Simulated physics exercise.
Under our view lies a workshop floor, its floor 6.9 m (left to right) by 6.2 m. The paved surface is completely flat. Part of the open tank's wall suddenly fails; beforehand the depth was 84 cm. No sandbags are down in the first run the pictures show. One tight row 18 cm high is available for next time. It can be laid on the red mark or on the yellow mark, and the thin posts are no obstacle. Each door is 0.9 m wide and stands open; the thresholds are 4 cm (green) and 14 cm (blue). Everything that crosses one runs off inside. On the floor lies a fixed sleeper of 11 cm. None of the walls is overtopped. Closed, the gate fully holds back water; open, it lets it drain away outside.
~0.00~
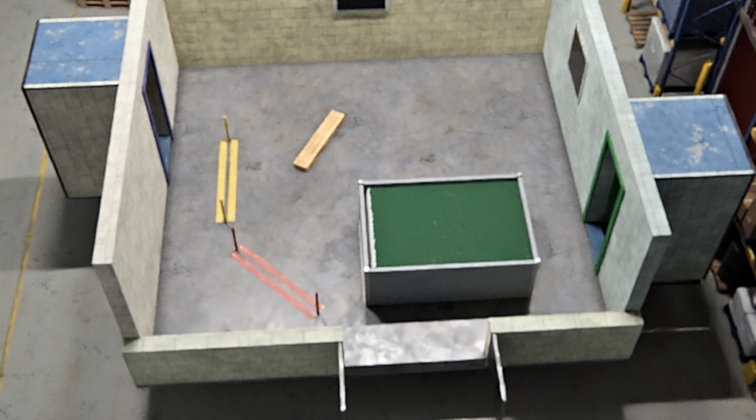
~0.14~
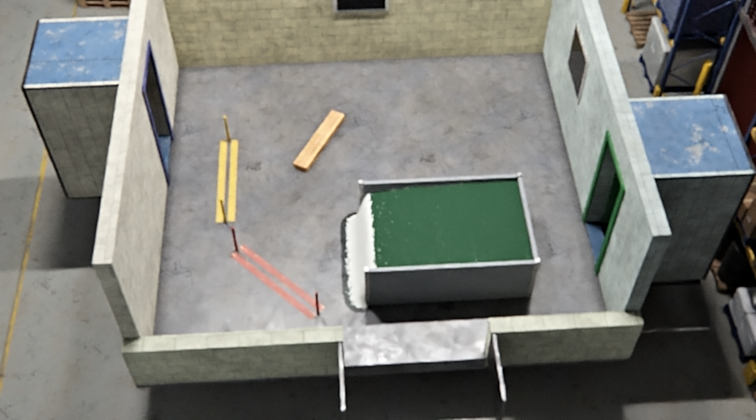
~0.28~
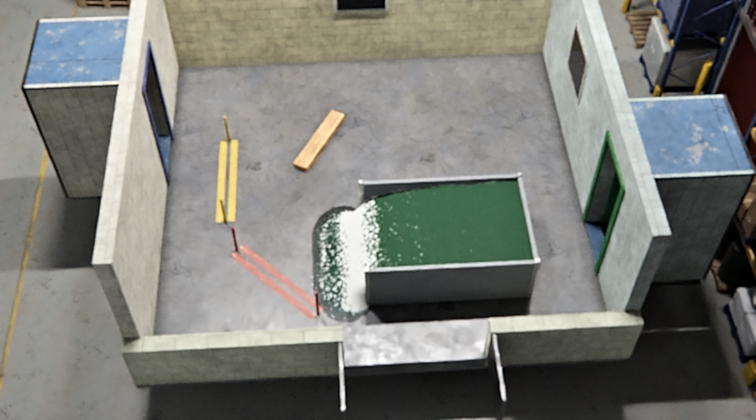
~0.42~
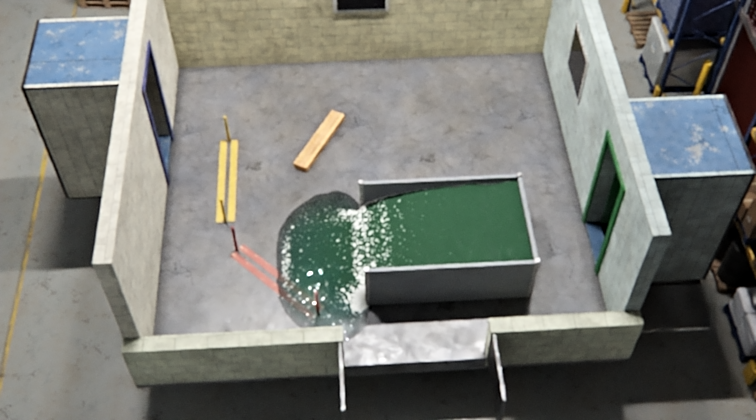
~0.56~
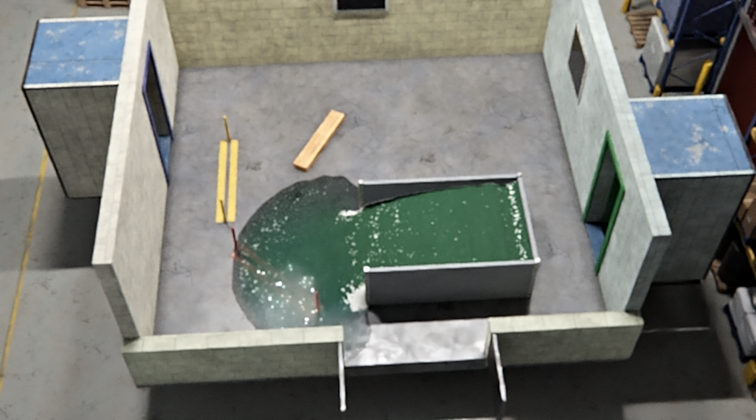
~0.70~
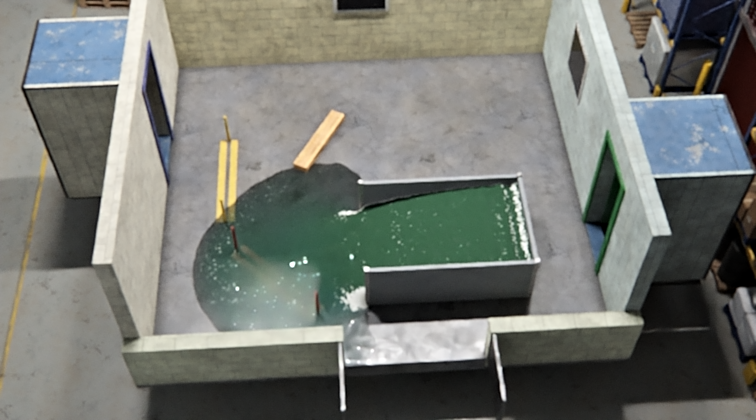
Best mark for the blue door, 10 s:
Yellow mark.
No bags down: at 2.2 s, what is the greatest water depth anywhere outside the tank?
Up to some 51 cm.
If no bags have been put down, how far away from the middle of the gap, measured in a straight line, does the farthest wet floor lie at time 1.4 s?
I'd say close to 4.0 m.
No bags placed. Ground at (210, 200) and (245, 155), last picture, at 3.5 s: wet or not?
Going in order, I'd call them swamped then swamped.
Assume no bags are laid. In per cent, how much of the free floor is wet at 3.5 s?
I'd say some 40 in a hundred.
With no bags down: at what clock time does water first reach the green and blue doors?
Green: 6.5 s; blue: 1.3 s.
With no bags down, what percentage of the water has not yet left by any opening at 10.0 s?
Roughly 92 per cent.
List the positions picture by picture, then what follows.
The open tank at (446, 224) is whole and still, 84 cm deep, in the first picture.
Water pours out at (366, 250) and has run 0.9 m, to (364, 309); typically 10 cm deep outside, 84 cm at the open tank's back, in the second picture.
Water pours out at (366, 251) and has run 1.1 m, to (341, 317); typically 13 cm deep outside, 84 cm at the open tank's back, in the third picture.
Water pours out at (366, 252) and has run 1.5 m, to (290, 309); typically 11 cm deep outside, 84 cm at the open tank's back, in the fourth picture.
Water pours out at (366, 252) and has run 2.1 m, to (239, 292); typically 8 cm deep outside, 78 cm at the open tank's back, in the fifth picture.
Water pours out at (366, 252) and has run 2.7 m, to (198, 275); typically 6 cm deep outside, 71 cm at the open tank's back, in the sixth picture.
After 1.4 s water covers 30 % of the floor and is deepest (49 cm) near (151, 362) in the run without bags; in at the blue door, 0 L with no bags, 0 L with the row on red, 0 L on yellow.
After 2.2 s water covers 35 % of the floor and is deepest (51 cm) near (152, 351) in the run without bags; in at the blue door, 5 L with no bags, 31 L with the row on red, 0 L on yellow.
After 3.5 s water covers 40 % of the floor and is deepest (34 cm) near (179, 72) in the run without bags; in at the blue door, 27 L with no bags, 91 L with the row on red, 0 L on yellow.
After 6.0 s water covers 80 % of the floor and is deepest (24 cm) near (546, 77) in the run without bags; in at the blue door, 31 L with no bags, 102 L with the row on red, 4 L on yellow.
After 10.0 s water covers 100 % of the floor and is deepest (20 cm) near (587, 338) in the run without bags; in at the blue door, 31 L with no bags, 103 L with the row on red, 5 L on yellow.
